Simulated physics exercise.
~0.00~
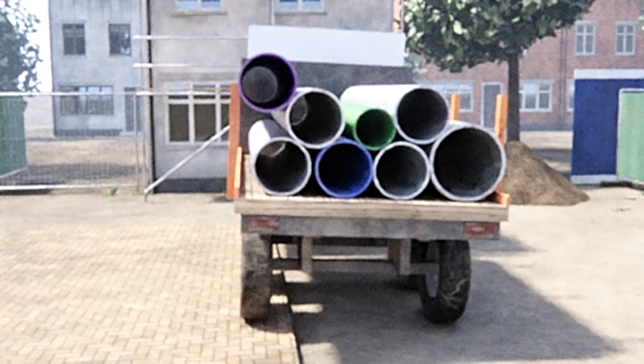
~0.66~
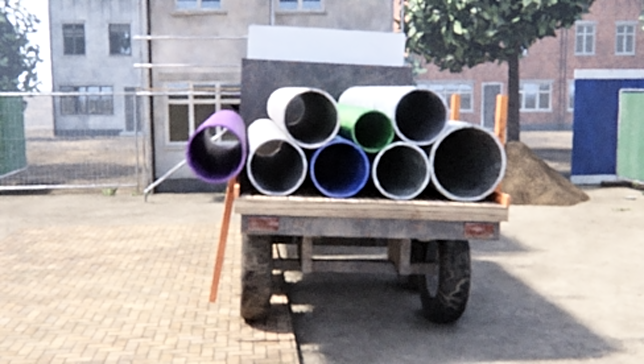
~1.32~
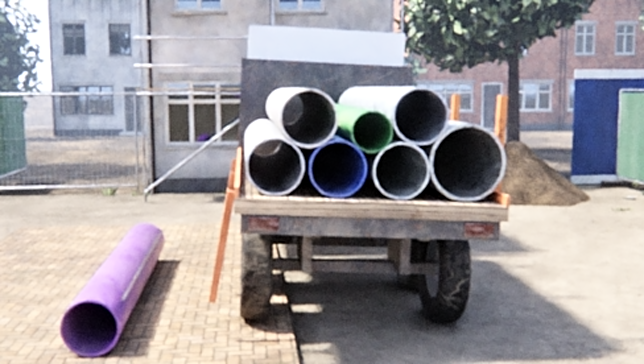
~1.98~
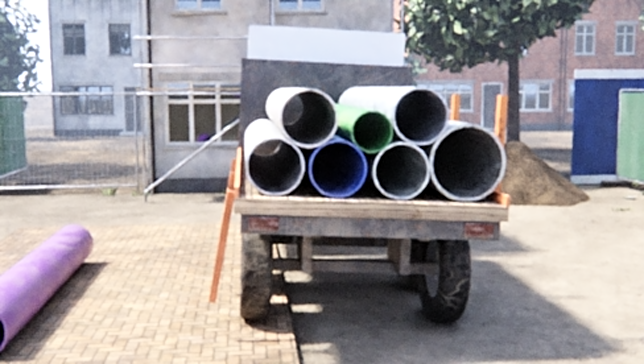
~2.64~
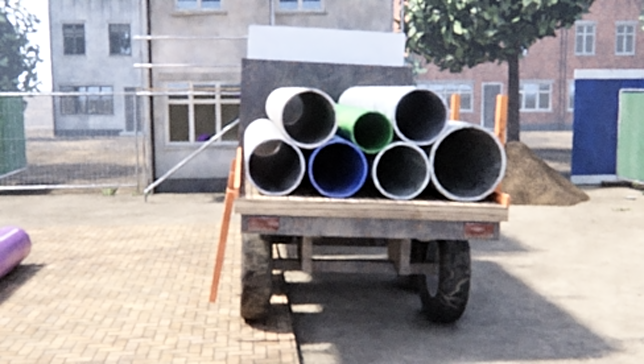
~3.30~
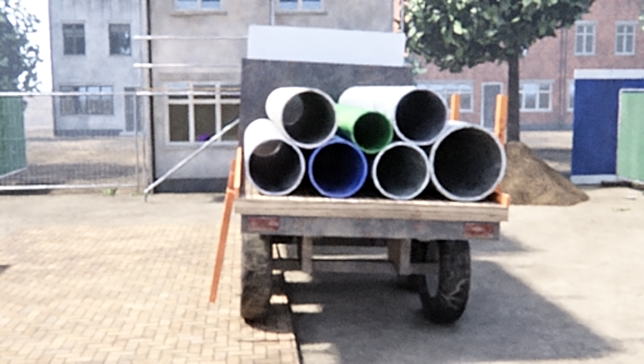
A flatbed trailer stood loaded with large pipes when the posts on its left side dropped, and the purple one fell off that edge onto the paving and rolled away left out of view, while the rest stayed piled on the deck.
